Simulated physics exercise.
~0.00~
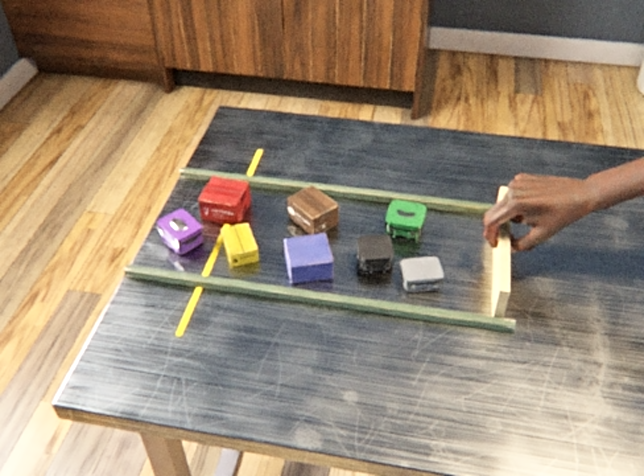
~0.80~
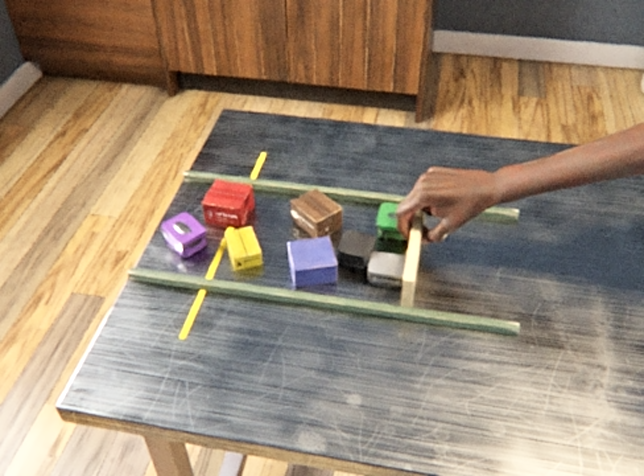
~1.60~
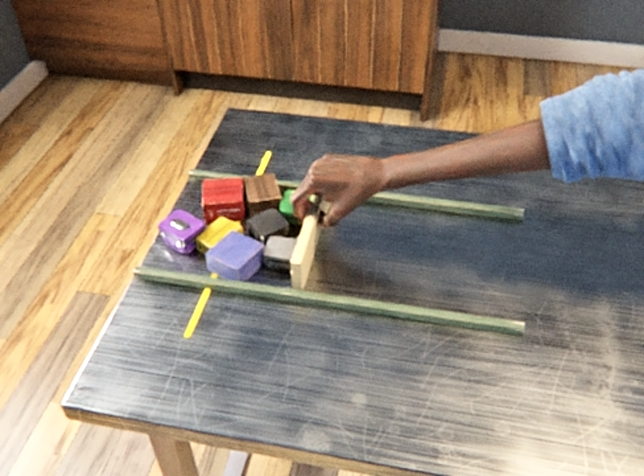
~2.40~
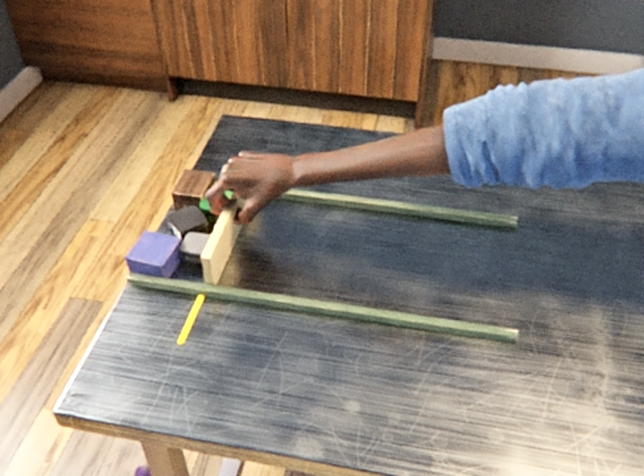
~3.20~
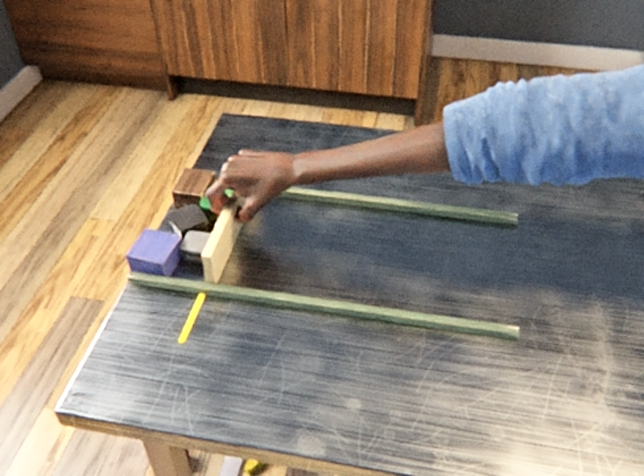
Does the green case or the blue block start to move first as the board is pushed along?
The green case starts to move first, shifting left as the board reaches it, while the blue block stays put until the board has come further along.
In a room with a wooden floor and cabinets, a slightly swaying camera looks down on a dark table where two green strips form a channel leading to the left end. Between them sit small purple, red, yellow, brown, blue, black, green and grey boxes and cases, with yellow tape crossing near the end. A hand slides an upright pale board leftward, first gathering the grey, black and green pieces. The crowd bunches together and shifts towards the edge. The board stops around the tape, with purple, red and yellow gone from the tabletop and the others still on it.
